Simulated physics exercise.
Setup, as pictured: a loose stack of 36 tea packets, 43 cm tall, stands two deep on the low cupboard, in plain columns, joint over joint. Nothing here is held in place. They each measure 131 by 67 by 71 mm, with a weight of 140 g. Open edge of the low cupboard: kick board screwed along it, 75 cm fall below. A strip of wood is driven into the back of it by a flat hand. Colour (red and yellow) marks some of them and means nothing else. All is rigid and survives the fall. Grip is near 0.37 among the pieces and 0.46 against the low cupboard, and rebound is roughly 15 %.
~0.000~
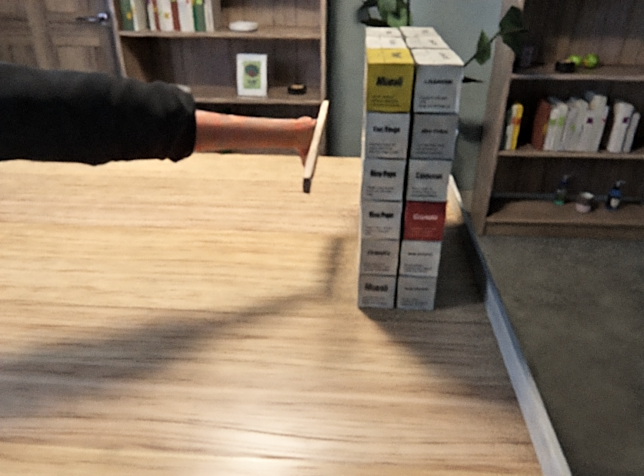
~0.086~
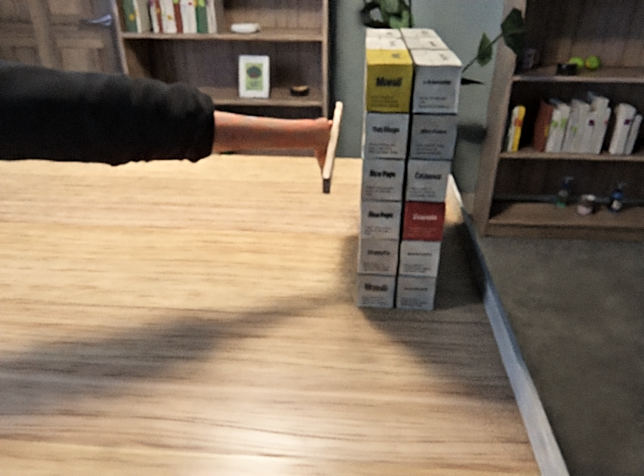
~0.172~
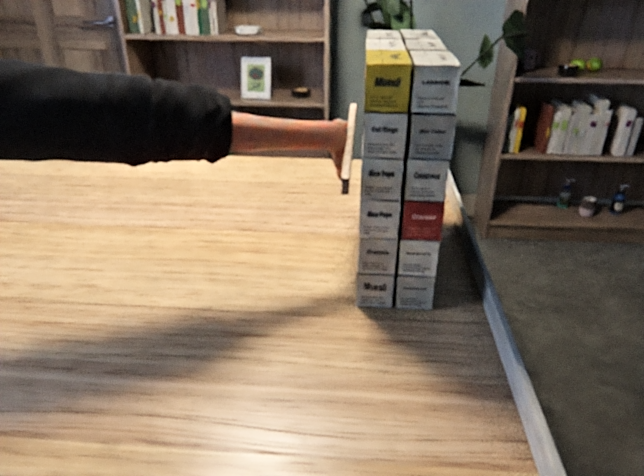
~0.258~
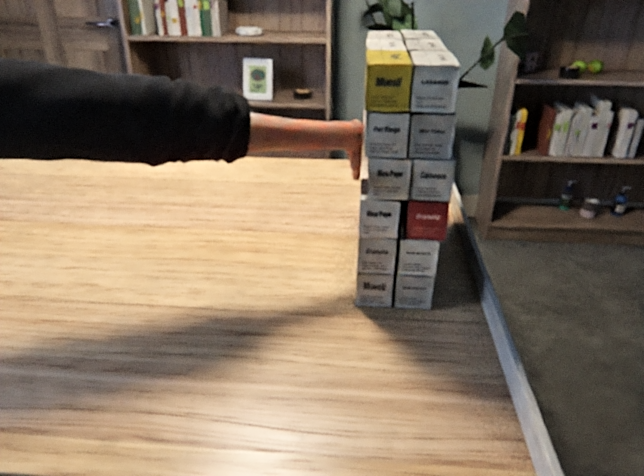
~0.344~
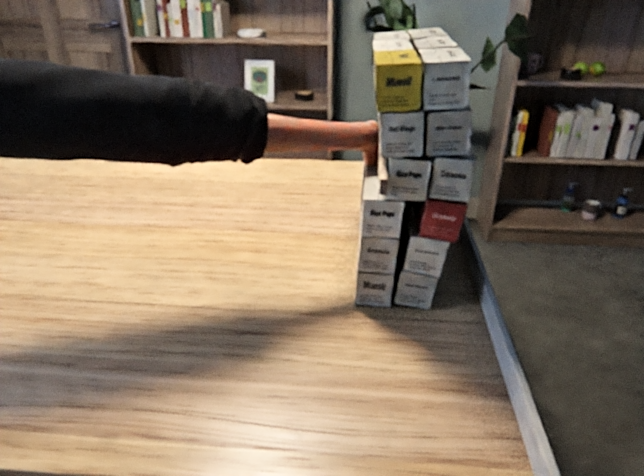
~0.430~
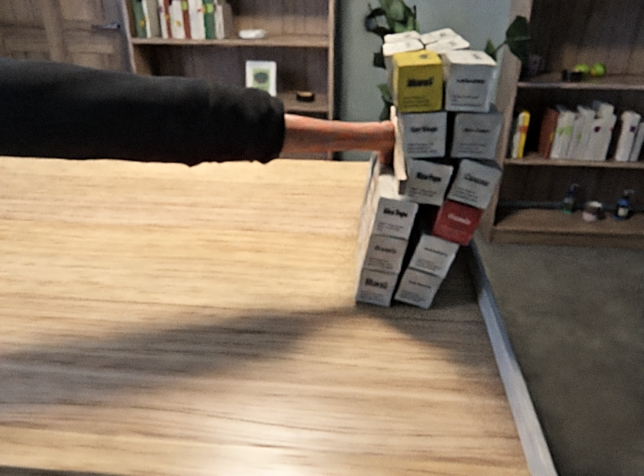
On a wooden surface in a room with bookshelves, a hand moves a thin strip of wood rightward into a tall stack of small boxes, pushing the upper ones right as the stack leans and gaps open between the lower boxes.
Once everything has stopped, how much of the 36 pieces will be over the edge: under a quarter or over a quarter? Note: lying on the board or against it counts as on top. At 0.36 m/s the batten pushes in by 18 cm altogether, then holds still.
Upwards of a quarter.
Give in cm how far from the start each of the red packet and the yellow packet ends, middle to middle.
The red one ends 100 cm from its start and the yellow one 146 cm.
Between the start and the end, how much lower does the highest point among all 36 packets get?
Roughly 26 centimetres lower at the end.
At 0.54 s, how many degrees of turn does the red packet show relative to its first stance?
Some 30 degrees.
After 0.54 s, none of the 36 packets over the edge, 36 disturbed; red packet 30° from how it stood; yellow packet 11 cm from its place.
After 0.70 s, none of the 36 packets over the edge, 36 disturbed; red packet 68° from how it stood, 11 cm lower; yellow packet 26° from how it stood, 8 cm lower.
After 0.92 s, 17 of the 36 packets over the edge; red packet on its side; yellow packet 65° from how it stood, 48 cm lower.
After 1.20 s, 23 of the 36 packets over the edge; red packet upside down; yellow packet 45° from how it stood, 1.06 m lower.
In the end (1.5 s), 23 of the 36 packets over the edge; red packet upside down; yellow packet 1.10 m lower. That is 64 per cent.
